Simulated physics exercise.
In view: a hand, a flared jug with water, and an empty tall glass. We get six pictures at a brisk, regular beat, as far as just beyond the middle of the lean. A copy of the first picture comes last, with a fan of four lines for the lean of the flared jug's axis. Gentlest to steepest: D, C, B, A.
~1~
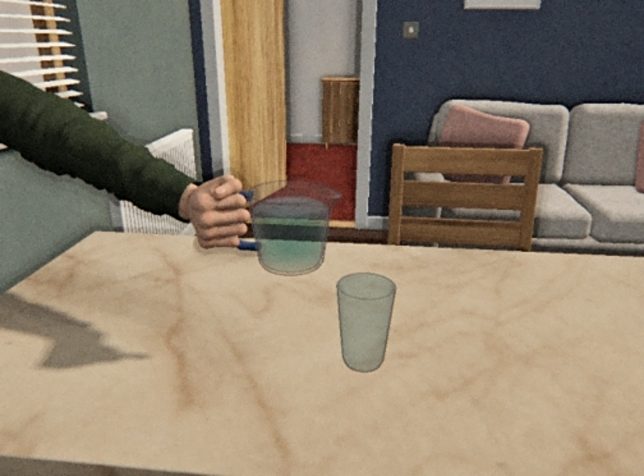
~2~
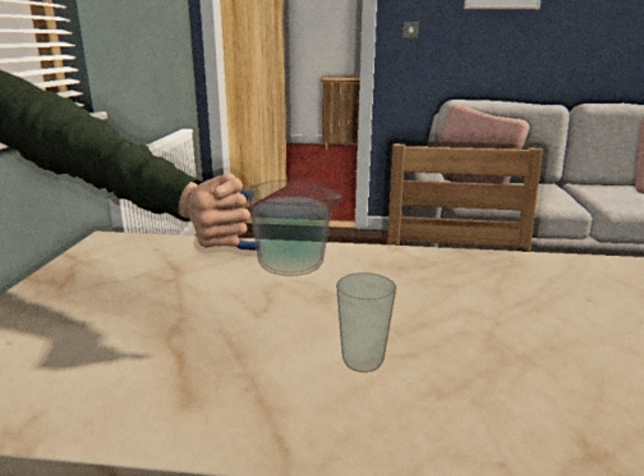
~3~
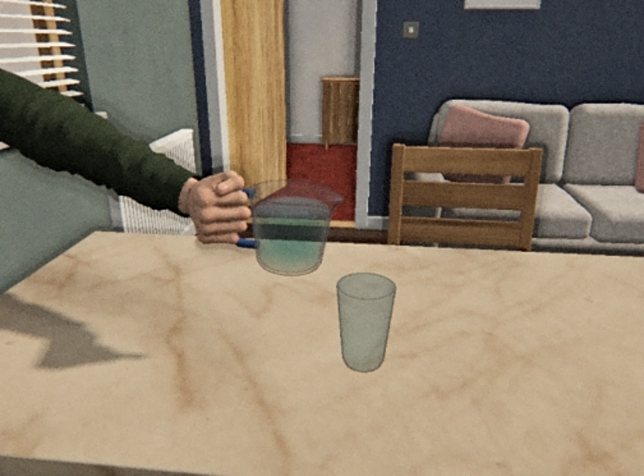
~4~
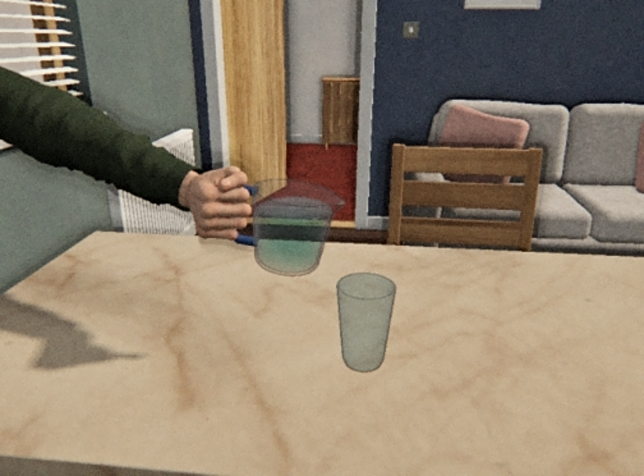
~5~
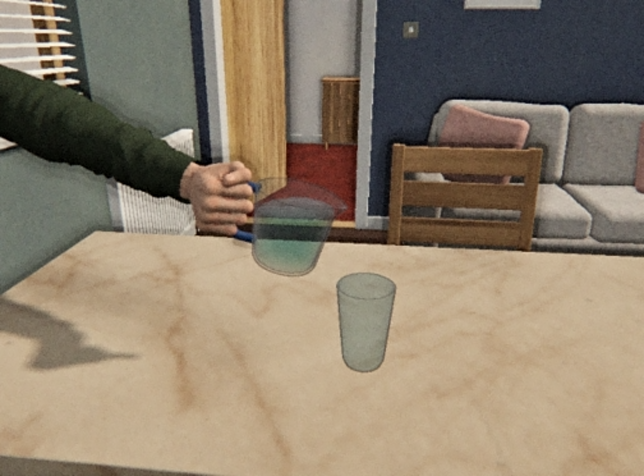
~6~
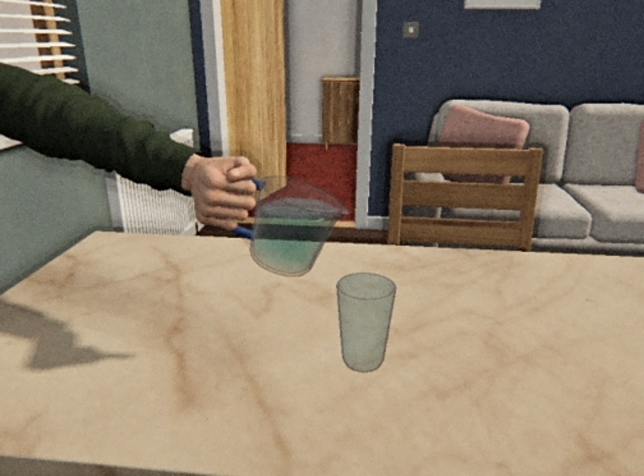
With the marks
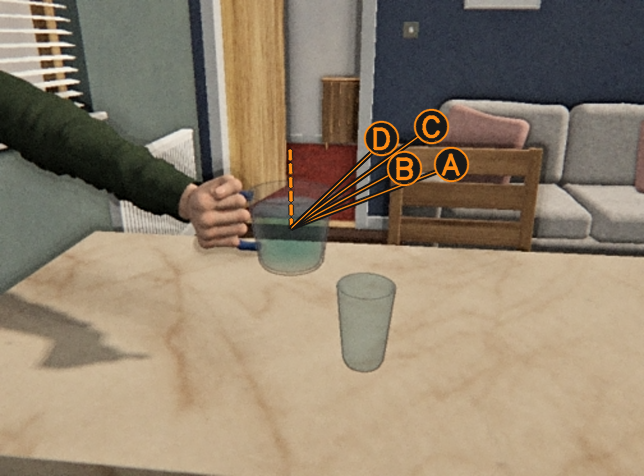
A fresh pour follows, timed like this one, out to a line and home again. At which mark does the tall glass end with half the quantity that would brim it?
I would pick mark C.
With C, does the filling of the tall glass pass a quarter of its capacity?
Yes, it does.
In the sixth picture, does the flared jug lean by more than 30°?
No.
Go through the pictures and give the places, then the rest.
Upright, lip at (340, 196); rim of the tall glass round (366, 285); nothing has left yet.
Upright, lip at (340, 197); nothing has left yet.
Tipped about 4°, lip at (342, 199); nothing has left yet.
Tipped about 8°, lip at (344, 203); nothing has left yet.
Tipped about 13°, lip at (346, 207); nothing has left yet.
Tipped about 18°, lip at (348, 212); nothing has left yet.
On the marked copy, A at (436, 171); B at (388, 175); C at (417, 136); D at (371, 152).
If A is chosen, the tall glass ends with about 82 % of what it can hold.
If B is chosen, the tall glass ends with about 65 % of what it can hold.
If C is chosen, the tall glass ends with about 48 % of what it can hold.
If D is chosen, the tall glass ends with about 33 % of what it can hold.
